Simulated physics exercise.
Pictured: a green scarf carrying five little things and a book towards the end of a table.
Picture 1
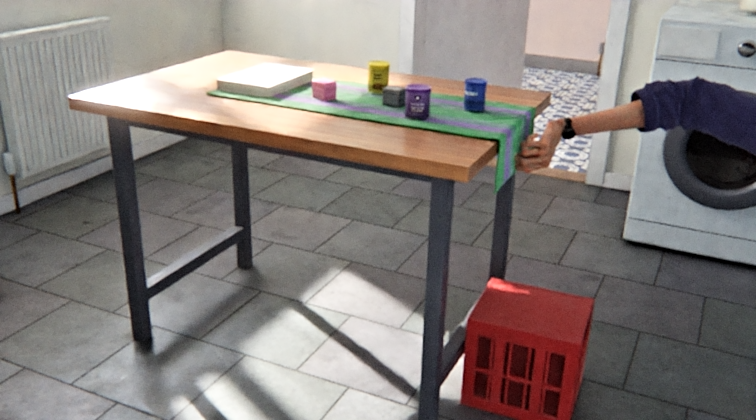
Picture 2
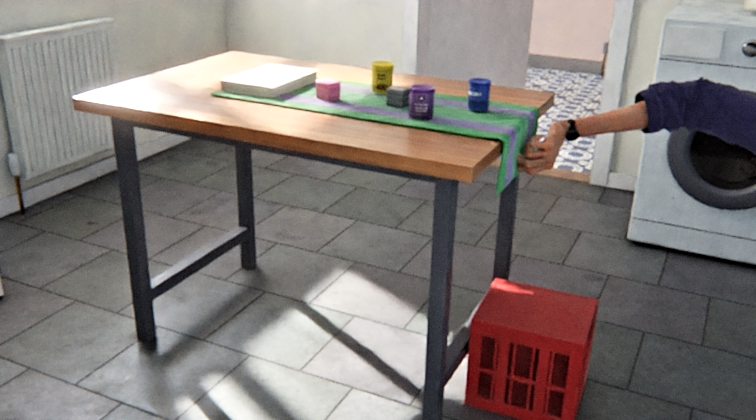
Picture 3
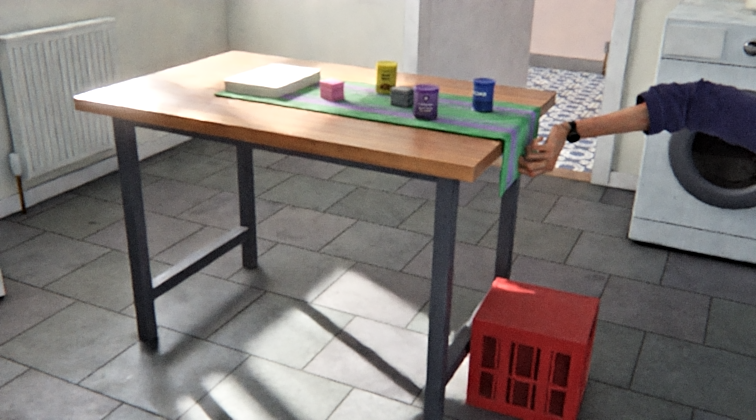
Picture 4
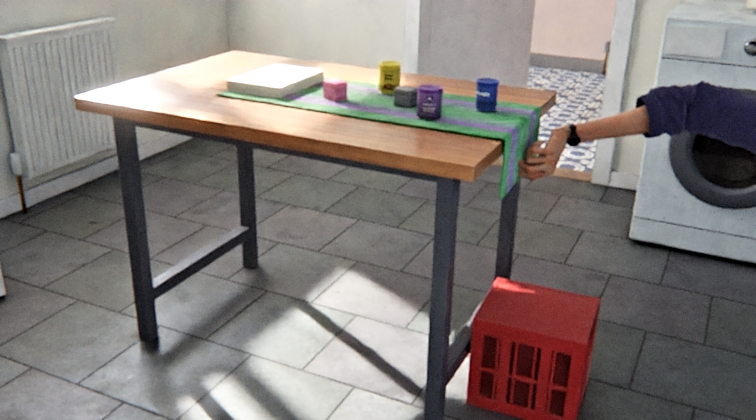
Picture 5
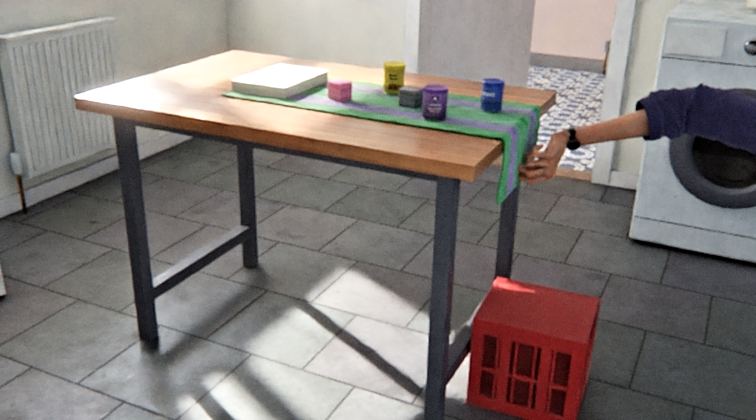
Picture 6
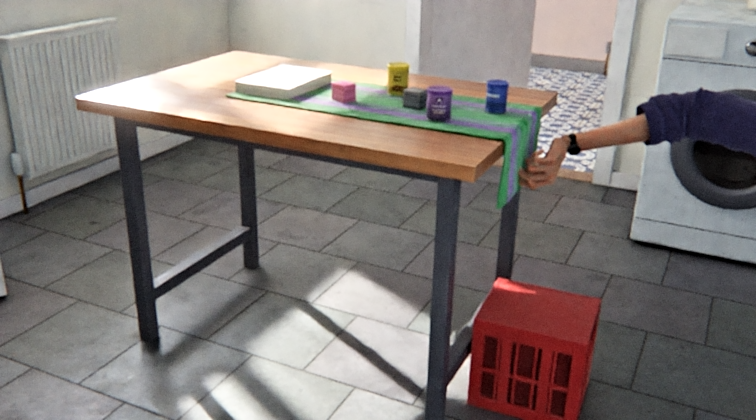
A hand slowly pulls a green and purple scarf carrying small objects rightward along a table.
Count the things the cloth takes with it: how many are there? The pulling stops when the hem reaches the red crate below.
Three things come off.
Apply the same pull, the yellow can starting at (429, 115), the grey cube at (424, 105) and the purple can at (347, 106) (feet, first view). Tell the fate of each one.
In the end the yellow can gets dislodged, while the grey cube gets dislodged and the purple can rides it out.
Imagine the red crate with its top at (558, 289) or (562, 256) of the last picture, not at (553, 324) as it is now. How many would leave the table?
Then 2 and 1.
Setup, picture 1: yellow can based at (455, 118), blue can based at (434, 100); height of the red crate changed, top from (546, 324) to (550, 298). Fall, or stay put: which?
Yellow can is gone, blue can is gone.
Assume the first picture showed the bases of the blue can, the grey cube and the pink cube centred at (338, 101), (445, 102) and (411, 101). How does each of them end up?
In the end the blue can is still on top, the grey cube is no longer on top, and the pink cube is no longer on top.
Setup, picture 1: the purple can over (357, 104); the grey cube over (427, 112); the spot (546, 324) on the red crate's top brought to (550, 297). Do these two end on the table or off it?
The purple can stays put, the grey cube is lost.
Soon after, hem near (514, 268); blue can and purple can gone.
After that, hem on the crate; blue can, purple can and grey cube gone.
In the end, hem on the crate; blue can, purple can and grey cube gone. It carries off three.
